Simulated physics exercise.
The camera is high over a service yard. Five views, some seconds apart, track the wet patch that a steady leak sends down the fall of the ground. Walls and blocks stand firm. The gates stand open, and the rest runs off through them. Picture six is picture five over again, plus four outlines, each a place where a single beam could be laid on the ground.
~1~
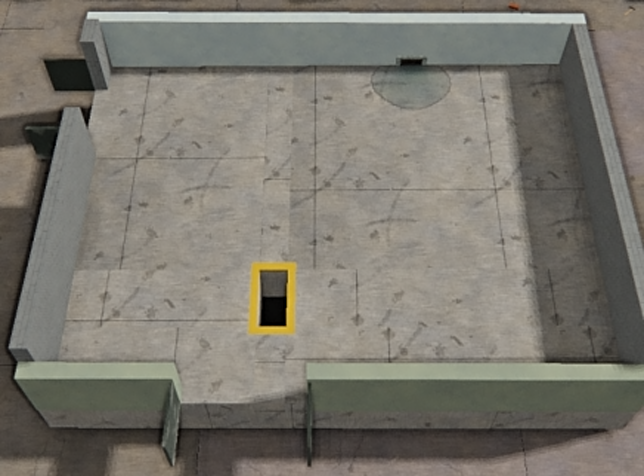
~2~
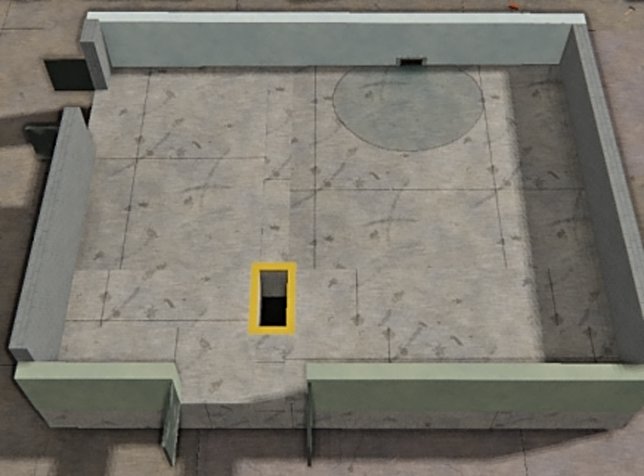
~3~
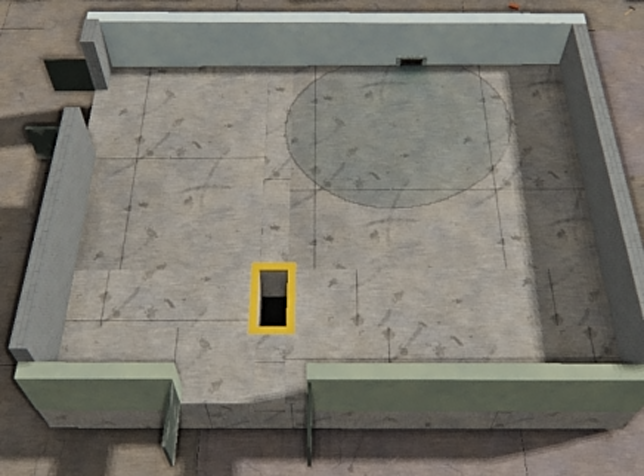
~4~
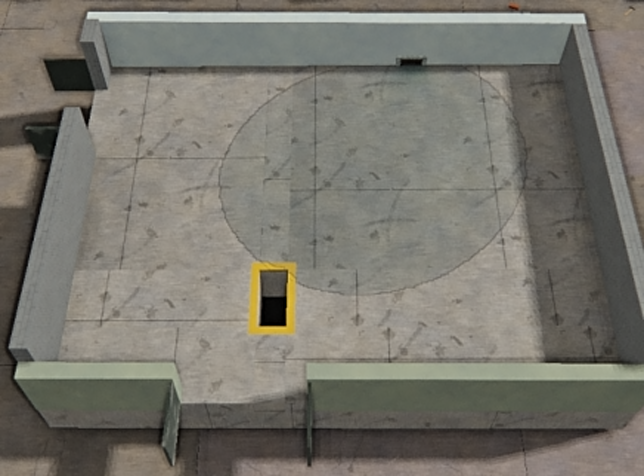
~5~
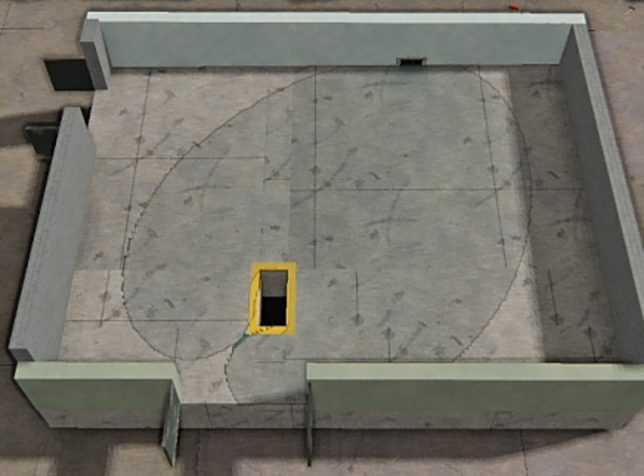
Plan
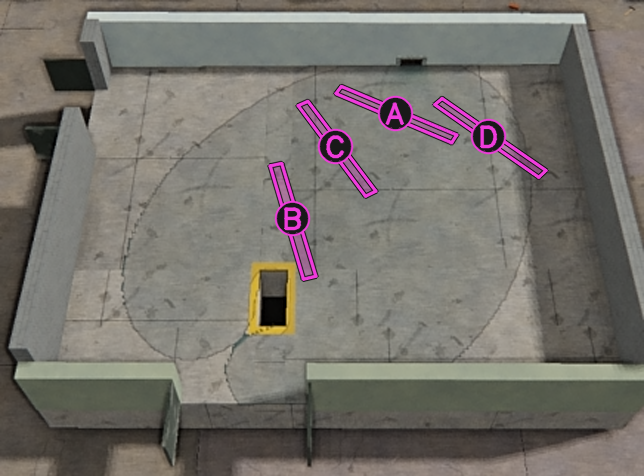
At first, a small damp patch spreads from a dark opening in the back wall of a walled concrete yard with open gates. It widens into a large rounded sheet across the floor, then reaches the yellow-edged pit and surrounds it, with water entering the pit as the wet area extends left and toward the front.
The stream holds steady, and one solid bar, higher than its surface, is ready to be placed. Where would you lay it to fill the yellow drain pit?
Use place D.
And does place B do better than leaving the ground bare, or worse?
It is worse.
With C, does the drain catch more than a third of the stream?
No.
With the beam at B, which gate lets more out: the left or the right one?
More leaves on the right.
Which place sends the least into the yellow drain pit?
B it is.
On the marked copy, A from (338, 90) to (454, 138); B from (275, 164) to (309, 277); C from (303, 103) to (370, 193); D from (438, 101) to (542, 173).
Choosing A, about 15 % of the stream goes into the yellow drain pit, about 81 % out by the gates.
Choosing B, about 10 % of the stream goes into the yellow drain pit, about 85 % out by the gates.
Choosing C, about 18 % of the stream goes into the yellow drain pit, about 75 % out by the gates.
Choosing D, about 24 % of the stream goes into the yellow drain pit, about 72 % out by the gates.
